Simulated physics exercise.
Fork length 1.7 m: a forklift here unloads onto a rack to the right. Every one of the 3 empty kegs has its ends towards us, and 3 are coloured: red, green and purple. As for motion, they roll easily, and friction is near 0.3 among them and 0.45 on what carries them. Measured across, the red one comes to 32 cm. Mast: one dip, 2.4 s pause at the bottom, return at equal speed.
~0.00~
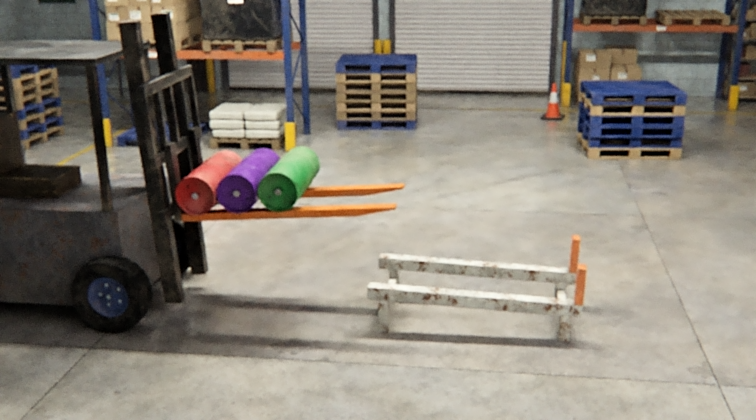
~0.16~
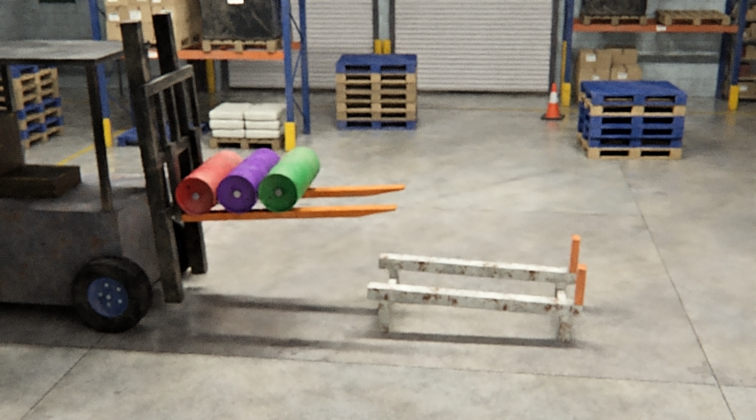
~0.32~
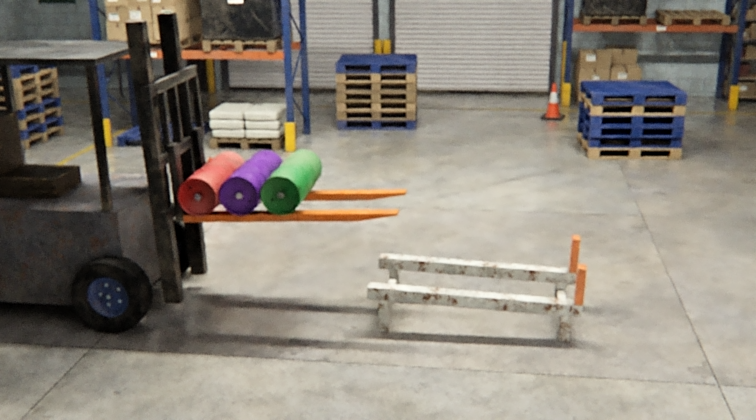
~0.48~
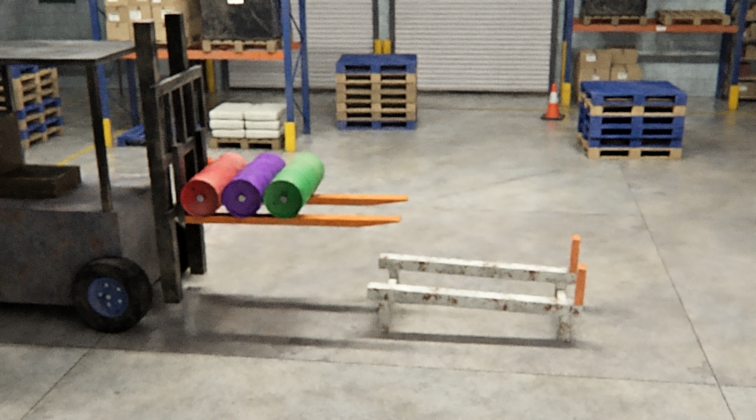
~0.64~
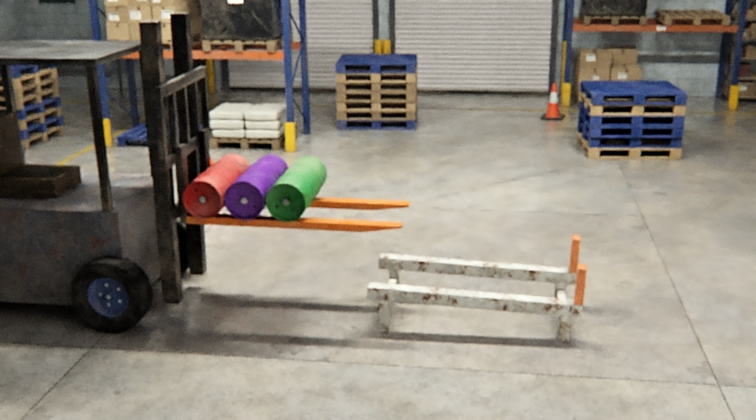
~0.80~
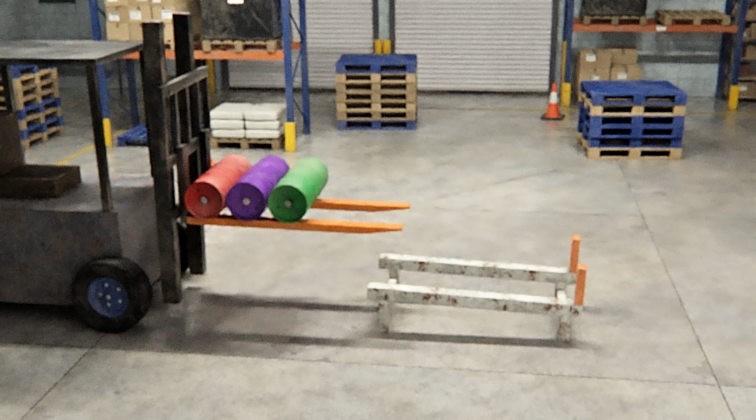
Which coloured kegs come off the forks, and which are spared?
The red one is kept aboard; the green one is kept aboard; the purple one stays on the forks.
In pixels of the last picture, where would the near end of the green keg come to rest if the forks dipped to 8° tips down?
I'd put it somewhere around (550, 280).
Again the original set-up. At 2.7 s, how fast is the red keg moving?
0.1 m/s, give or take.
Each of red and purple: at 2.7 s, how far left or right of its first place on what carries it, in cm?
Rightward shift: Red 15 cm, purple 15 cm.
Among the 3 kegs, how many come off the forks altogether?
The number is 0.
Then, 2.7 s in, red is on the forks, 135 cm from the tips, rolling right; green is on the forks, 70 cm from the tips, rolling right; purple is on the forks, 100 cm from the tips, rolling right; 0 of 3 have left the forks.
In the end (5.4 s), red is on the forks, 150 cm from the tips; green is on the forks, 85 cm from the tips; purple is on the forks, 120 cm from the tips; 0 of 3 have left the forks.
